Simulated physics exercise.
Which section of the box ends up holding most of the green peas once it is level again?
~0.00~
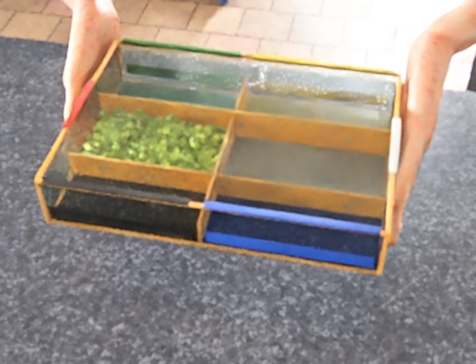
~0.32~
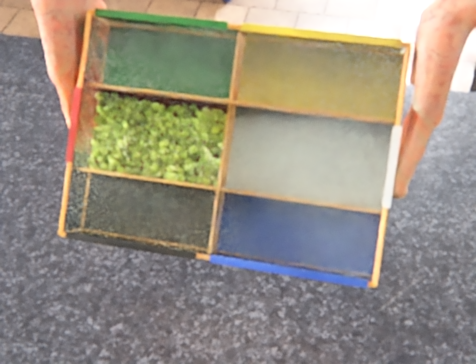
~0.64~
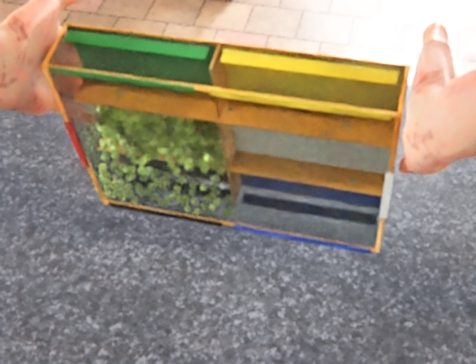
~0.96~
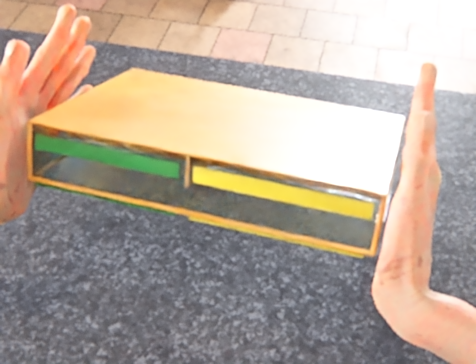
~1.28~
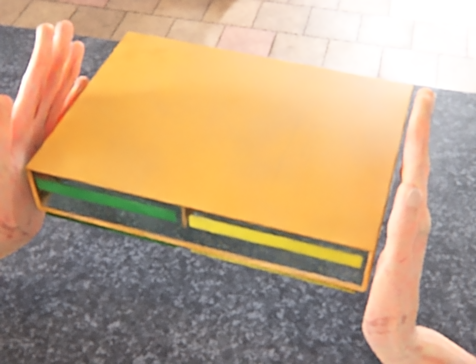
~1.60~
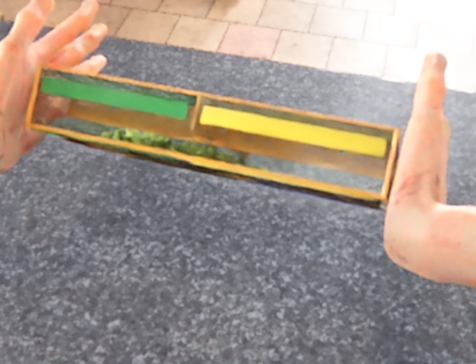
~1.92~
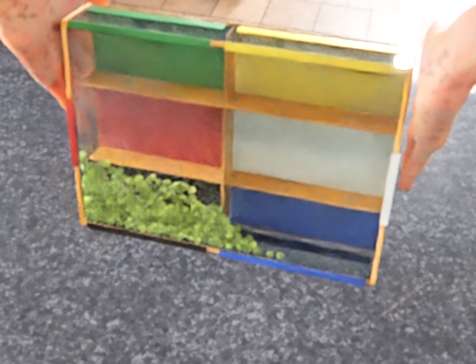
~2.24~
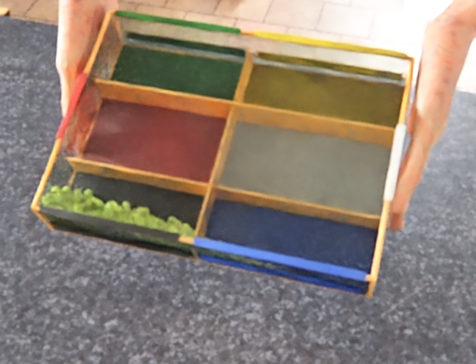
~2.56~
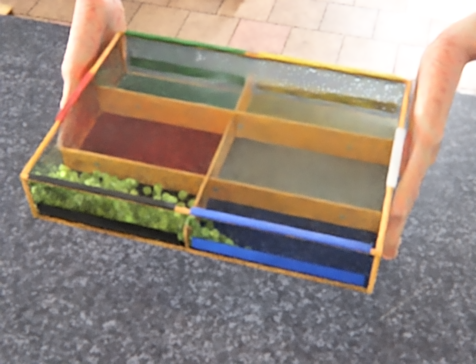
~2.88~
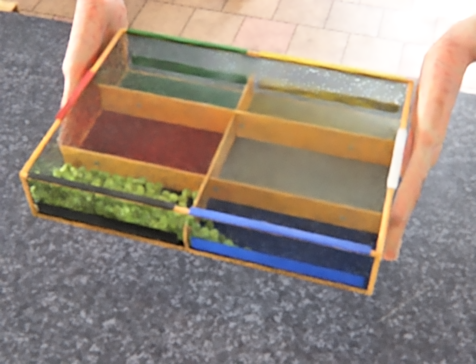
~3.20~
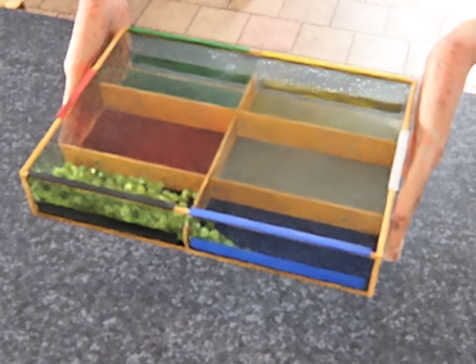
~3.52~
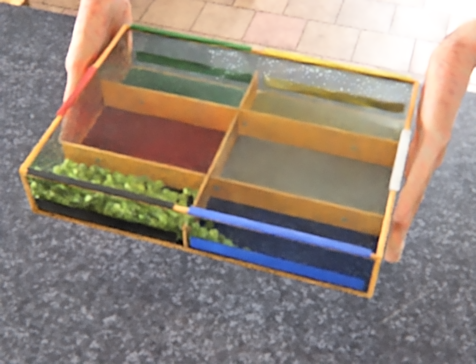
The black section at the front left holds most of the peas. Only a small share lies in the blue section beside it, and the yellow, red, white and green sections look empty.
